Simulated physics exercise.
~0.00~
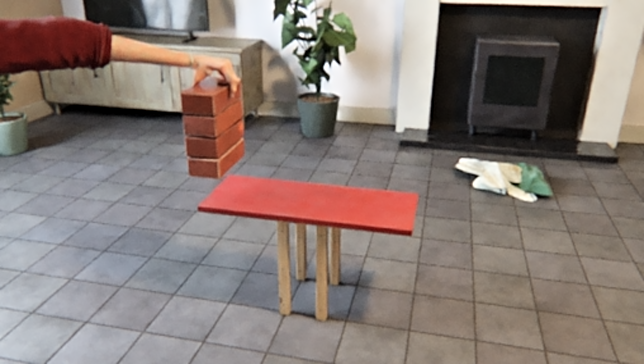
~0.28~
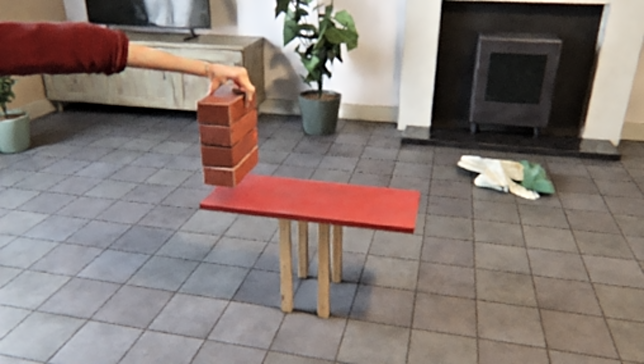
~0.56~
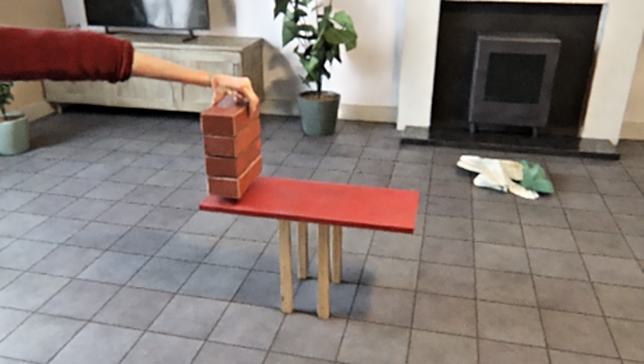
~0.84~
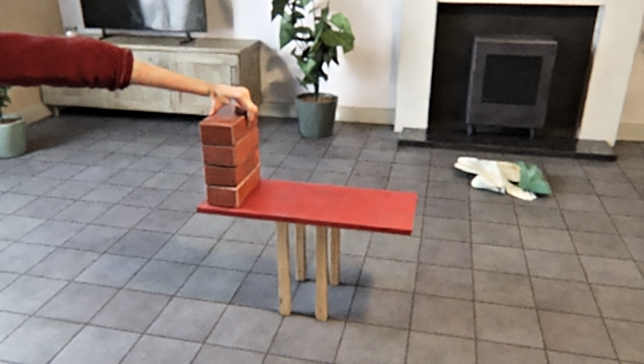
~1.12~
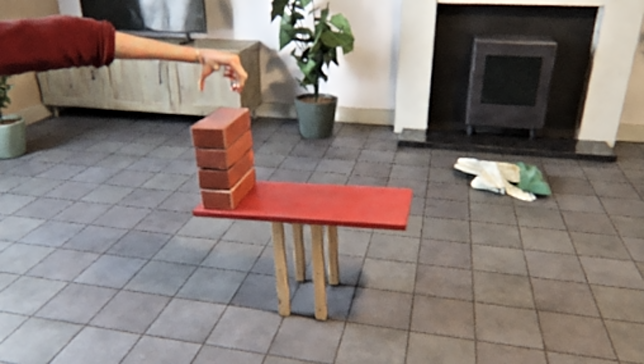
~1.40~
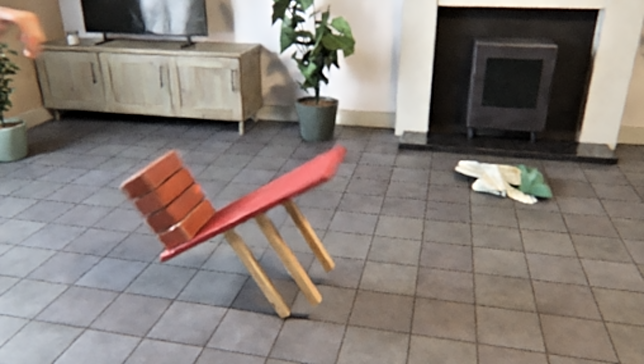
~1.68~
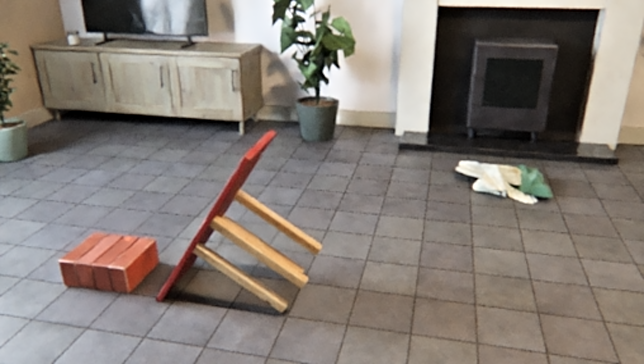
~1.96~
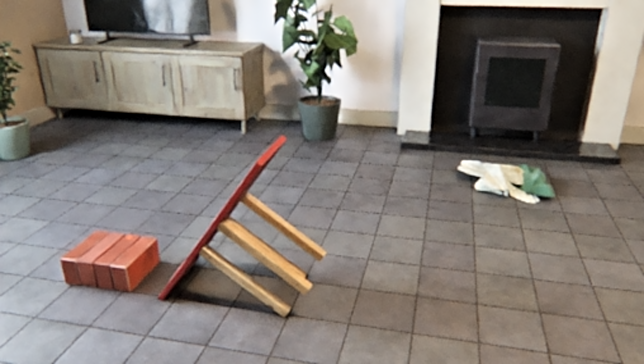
A hand holding a stack of reddish-brown bricks moves in from the left, over a red plant stand with narrow-set wooden legs on a grey tiled floor. The slightly swaying view looks across a living room, with a cabinet and television at back left, a potted plant beside it, and a dark fireplace at right near a pale and green cloth heap. The hand lowers the bricks onto the stand's left end, lets go and draws back. The stand tips to the left, and the bricks slide down onto the floor, landing turned on their side. The stand ends steeply tilted, its left edge down and its legs pointing right.
